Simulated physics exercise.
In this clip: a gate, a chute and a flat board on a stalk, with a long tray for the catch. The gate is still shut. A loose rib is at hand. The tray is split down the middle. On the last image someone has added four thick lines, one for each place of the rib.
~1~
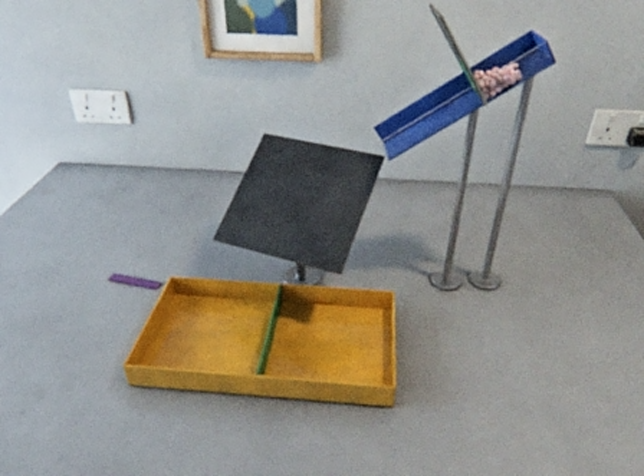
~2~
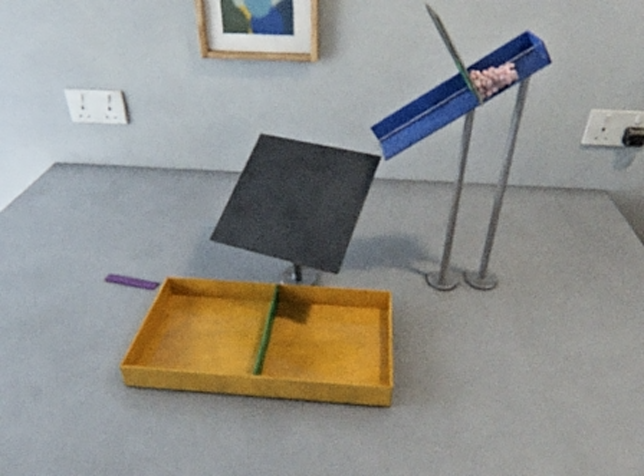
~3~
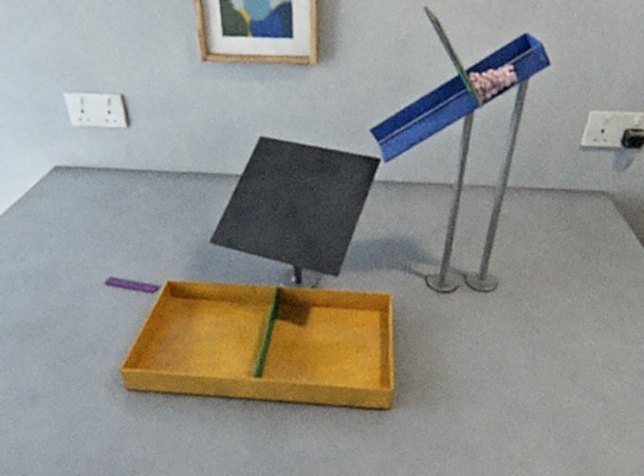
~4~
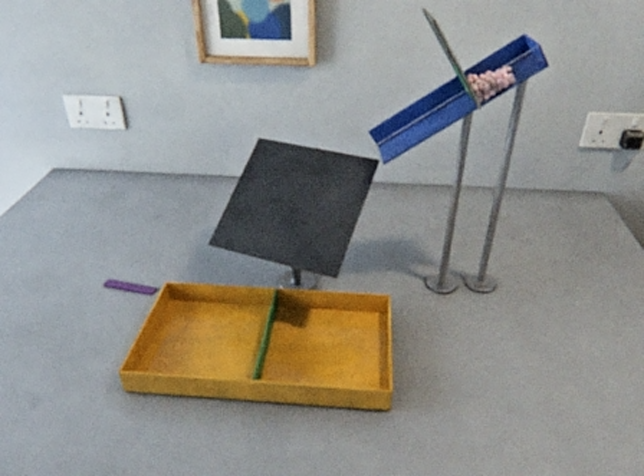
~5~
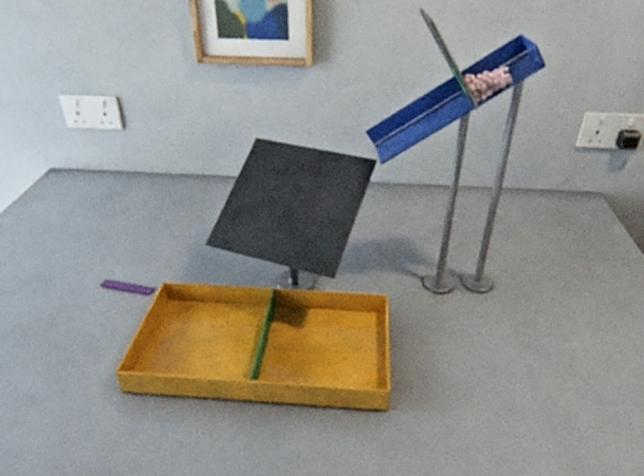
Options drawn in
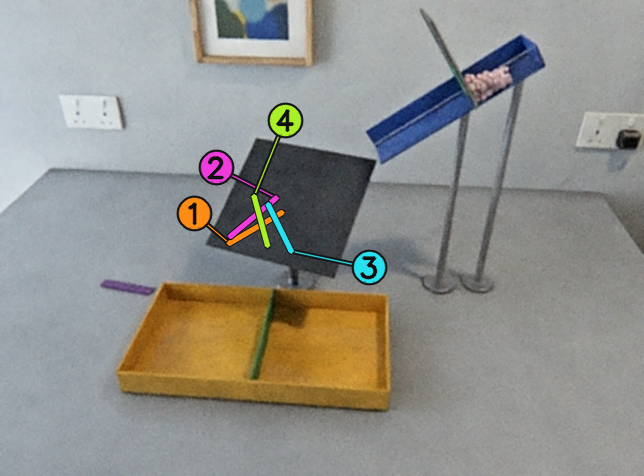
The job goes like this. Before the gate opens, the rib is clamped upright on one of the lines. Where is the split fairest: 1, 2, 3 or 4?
The answer is line 4.
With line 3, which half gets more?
The right half.
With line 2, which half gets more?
Left.
On the marked copy, line 1 from (281, 212) to (229, 243); line 2 from (276, 197) to (230, 236); line 3 from (268, 204) to (291, 251); line 4 from (254, 196) to (267, 245).
For line 1, of what is caught, nearly all in the left half, a small part in the right.
For line 2, of what is caught, nearly all in the left half, a stray few in the right.
For line 3, of what is caught, about a quarter in the left half, most in the right.
For line 4, of what is caught, about two thirds in the left half, about a third in the right.
